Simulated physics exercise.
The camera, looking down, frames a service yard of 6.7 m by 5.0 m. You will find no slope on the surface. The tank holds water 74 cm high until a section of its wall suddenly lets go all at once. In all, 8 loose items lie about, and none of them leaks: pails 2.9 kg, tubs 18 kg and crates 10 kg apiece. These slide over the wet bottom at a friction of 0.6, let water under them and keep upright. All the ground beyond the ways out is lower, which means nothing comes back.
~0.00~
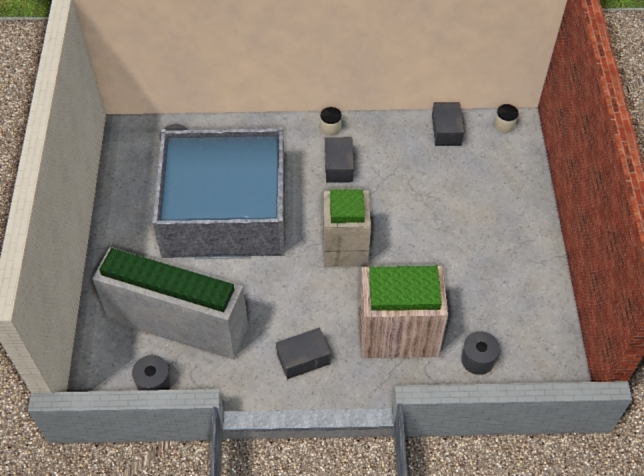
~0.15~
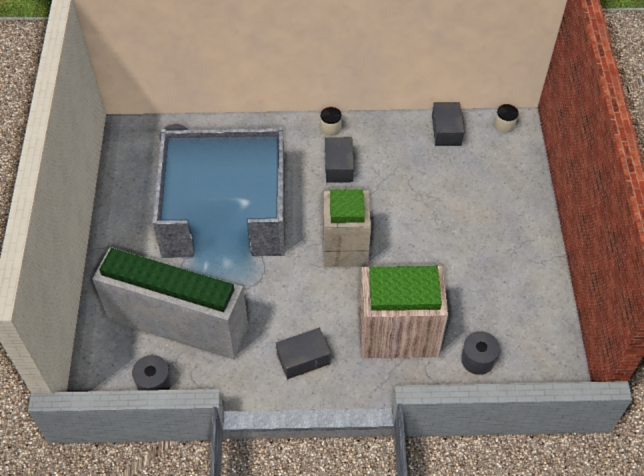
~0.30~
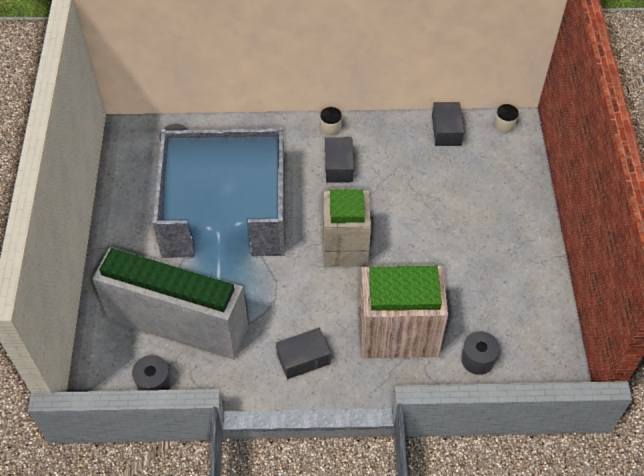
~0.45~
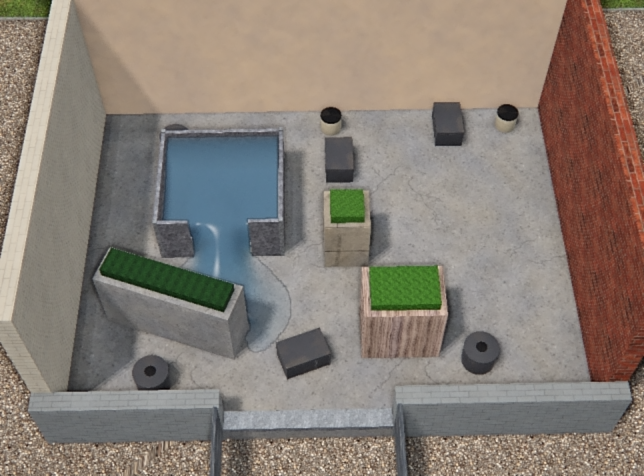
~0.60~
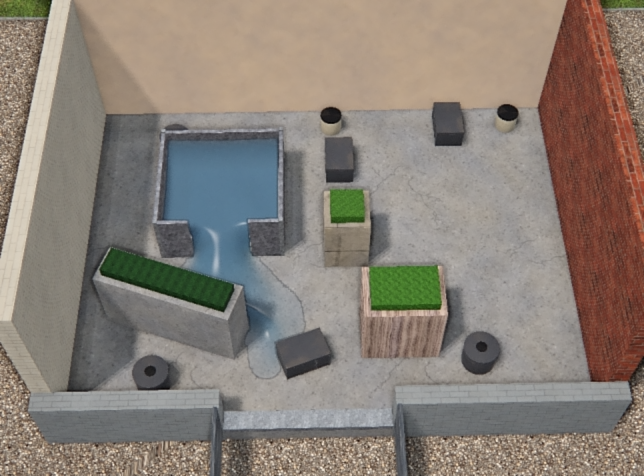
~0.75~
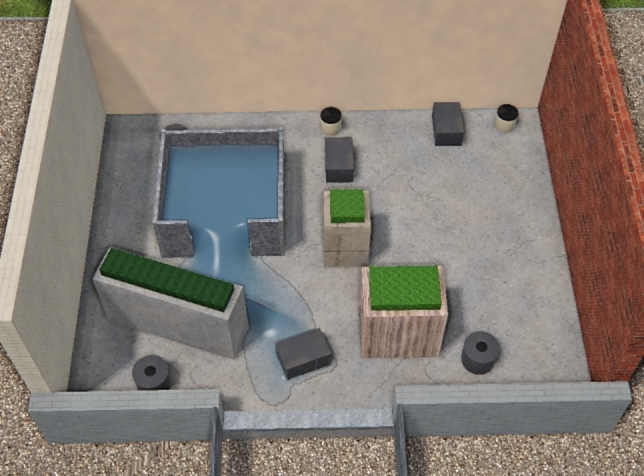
A walled service yard with a grey concrete floor is seen from a fixed camera high above, looking down. A stone-sided pool of blue water stands at left behind a long grey planter, with green-topped blocks near the middle, dark crates and round tubs scattered about, and a red brick wall at right. The pool's front opens and water pours through the gap, spreading past the planter and around the nearest crate, while the loose items stay put.
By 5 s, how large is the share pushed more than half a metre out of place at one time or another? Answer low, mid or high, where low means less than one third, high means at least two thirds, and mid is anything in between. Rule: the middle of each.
Low.
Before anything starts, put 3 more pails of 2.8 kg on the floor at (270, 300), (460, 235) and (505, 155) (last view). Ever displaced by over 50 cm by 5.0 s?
Going through them, I'd say exceeds it, exceeds it and finally falls short.
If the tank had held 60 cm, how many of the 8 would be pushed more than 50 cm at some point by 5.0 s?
With that change, 1 of them.
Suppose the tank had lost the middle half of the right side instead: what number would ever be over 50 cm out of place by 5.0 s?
Then 3.
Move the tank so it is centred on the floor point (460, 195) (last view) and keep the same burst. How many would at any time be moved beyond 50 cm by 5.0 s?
The count would be 2.
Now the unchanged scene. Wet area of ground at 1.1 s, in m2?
Wet area: Approx. 7.5 m2.
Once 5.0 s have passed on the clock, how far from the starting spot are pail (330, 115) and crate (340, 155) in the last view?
5 cm, then 0 cm.
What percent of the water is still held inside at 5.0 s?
I'd say some 78 percent hasn't gone yet.
After 1.1 s 1 of 8 are over 50 cm from their spots; 0 afloat.
After 2.2 s 1 of 8 are over 50 cm from their spots; 0 afloat.
After 3.5 s 1 of 8 are over 50 cm from their spots; 0 afloat.
After 5.0 s 1 of 8 are over 50 cm from their spots, and 1 have been at some point; 0 afloat.
